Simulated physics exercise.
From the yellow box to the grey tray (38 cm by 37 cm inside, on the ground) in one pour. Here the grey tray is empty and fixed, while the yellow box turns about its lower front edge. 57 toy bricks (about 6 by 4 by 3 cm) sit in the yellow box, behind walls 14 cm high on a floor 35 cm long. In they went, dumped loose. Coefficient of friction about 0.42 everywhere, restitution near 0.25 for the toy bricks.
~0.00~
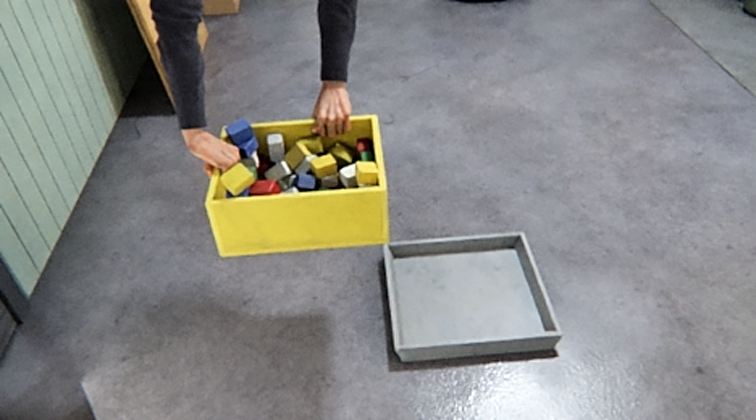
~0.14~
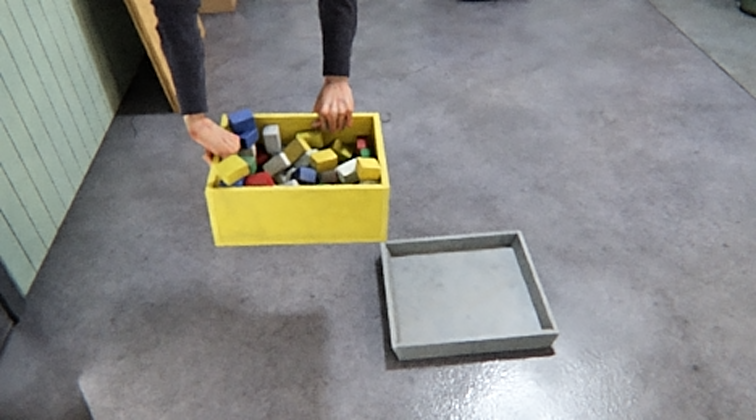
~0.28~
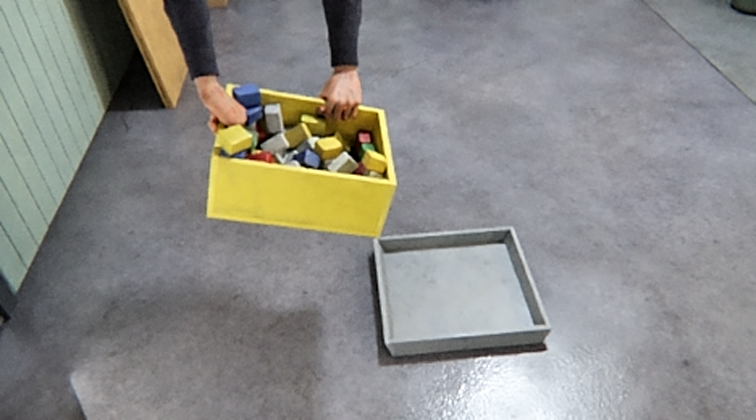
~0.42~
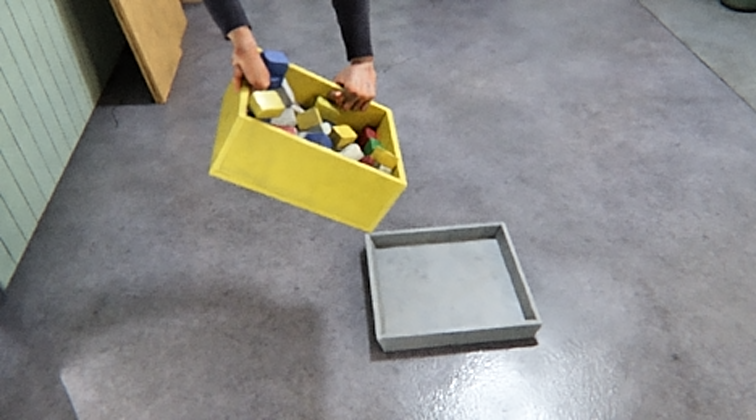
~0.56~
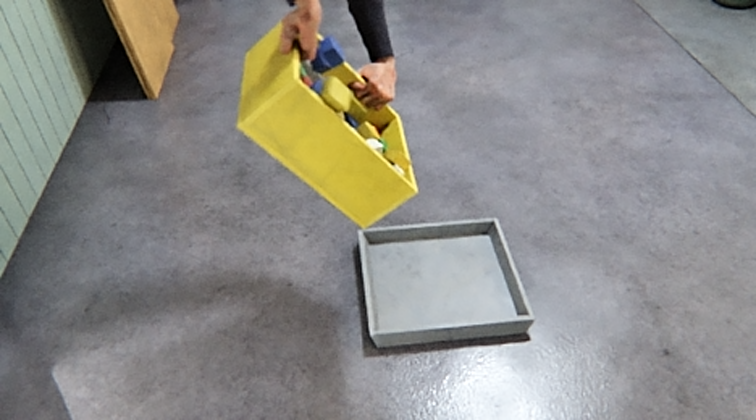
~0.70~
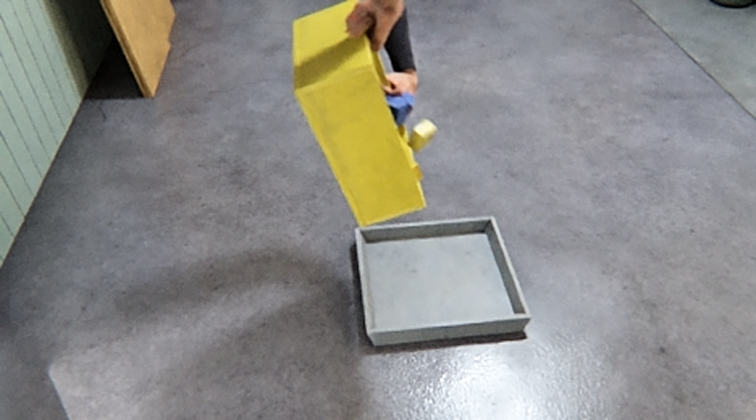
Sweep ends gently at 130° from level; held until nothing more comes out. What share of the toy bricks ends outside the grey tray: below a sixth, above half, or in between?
When it's all done, a sixth up to half of them have landed outside the grey tray.
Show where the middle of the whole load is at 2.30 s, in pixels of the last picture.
I'd put the middle close to (473, 273) in the last view.
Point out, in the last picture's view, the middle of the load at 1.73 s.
You'd find the load's middle at roughly (473, 272).
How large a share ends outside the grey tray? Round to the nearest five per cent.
Somewhere close to 30 per cent, I reckon.
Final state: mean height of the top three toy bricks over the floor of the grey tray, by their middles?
I'd put it near 6 cm.
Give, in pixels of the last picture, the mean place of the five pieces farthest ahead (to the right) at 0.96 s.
Somewhere near pixel (499, 264).
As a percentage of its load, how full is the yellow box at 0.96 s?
Some 75 per cent, more or less.
After 0.96 s, tilt 108°; 44 still in the yellow box, 3 in the grey tray, 1 outside the grey tray and 9 in the air.
After 1.28 s, tilt 130°; 8 still in the yellow box, 21 in the grey tray, 14 outside the grey tray and 14 in the air.
After 1.73 s, tilt 130°; 41 in the grey tray and 16 outside the grey tray.
When it is over (at 2.30 s), 41 in the grey tray and 16 outside the grey tray. Asked share, 16 of 57, 28 per cent.
